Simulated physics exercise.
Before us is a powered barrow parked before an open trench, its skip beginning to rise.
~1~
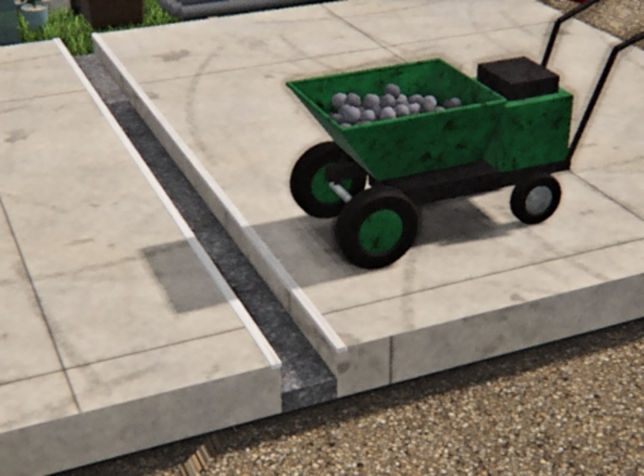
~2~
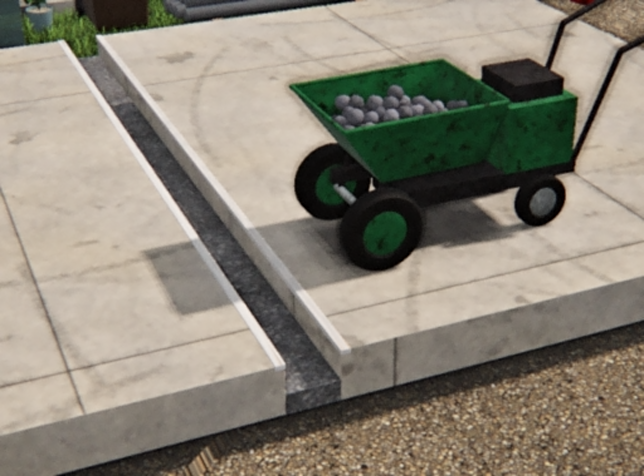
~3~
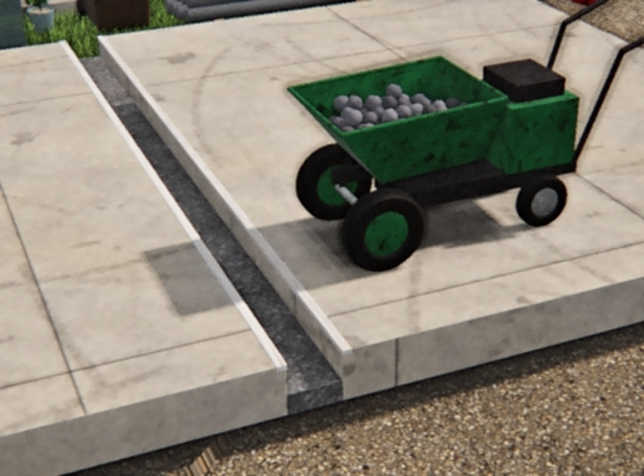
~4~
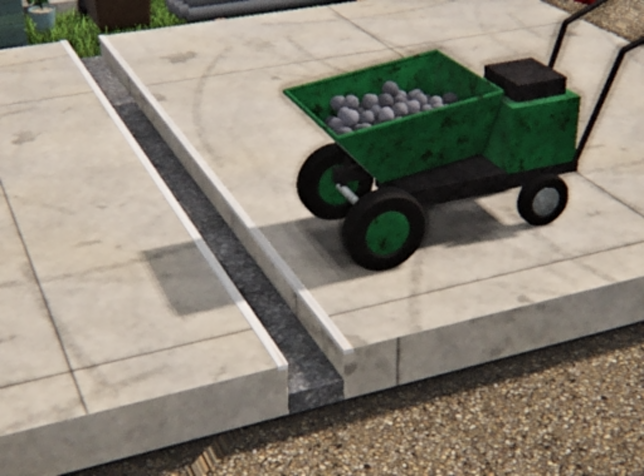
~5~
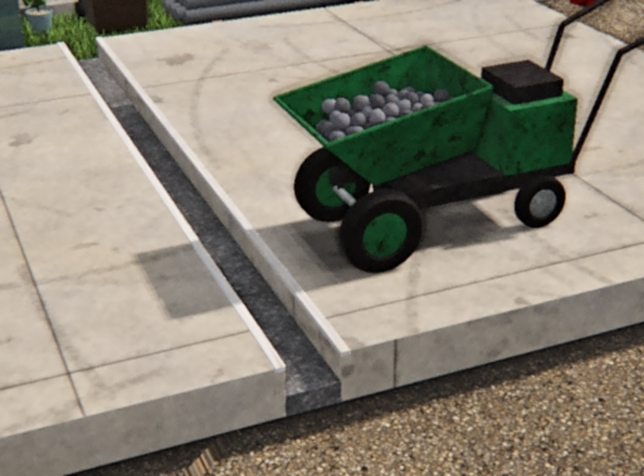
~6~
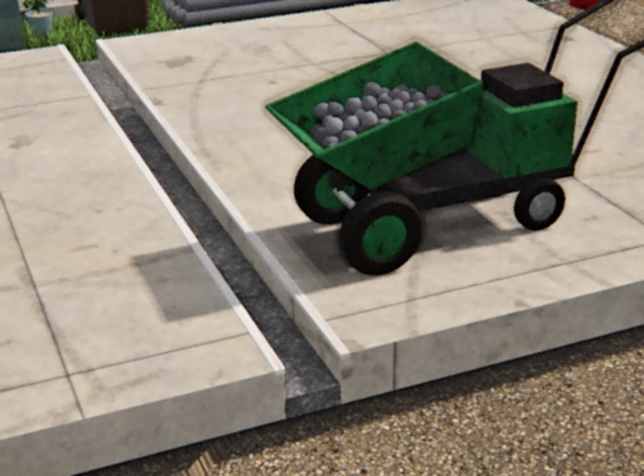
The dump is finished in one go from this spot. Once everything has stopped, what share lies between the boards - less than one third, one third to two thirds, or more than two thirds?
Between the boards lies one third to two thirds.
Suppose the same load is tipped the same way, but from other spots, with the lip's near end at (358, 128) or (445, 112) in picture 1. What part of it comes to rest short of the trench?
The first spot gives roughly 0 %; the second gives roughly 60 %.
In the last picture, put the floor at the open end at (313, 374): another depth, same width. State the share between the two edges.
The share would be close to 40 percent.
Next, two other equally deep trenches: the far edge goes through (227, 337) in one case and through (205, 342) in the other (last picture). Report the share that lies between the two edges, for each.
Roughly 90 per cent, then roughly 100 per cent.
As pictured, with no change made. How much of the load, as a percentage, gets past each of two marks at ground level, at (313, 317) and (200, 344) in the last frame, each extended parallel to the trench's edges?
Estimate: 100 %, then 10 %.
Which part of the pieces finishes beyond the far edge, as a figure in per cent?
Roughly 45 percent.
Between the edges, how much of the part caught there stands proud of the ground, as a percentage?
15 per cent or so.
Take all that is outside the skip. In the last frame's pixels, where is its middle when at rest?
Around (229, 272), give or take.
Just after the last frame, skip tipped steeply; every one in the skip.
A moment on, skip tipped steeply; almost all in the skip; about a tenth in or heaped over the trench; just a few beyond it.
Further on, skip tipped right over; about a tenth in the skip; roughly half in or heaped over the trench; roughly a third beyond it.
When it is over, skip tipped right over; just a few in the skip; roughly half in or heaped over the trench; roughly half beyond it.
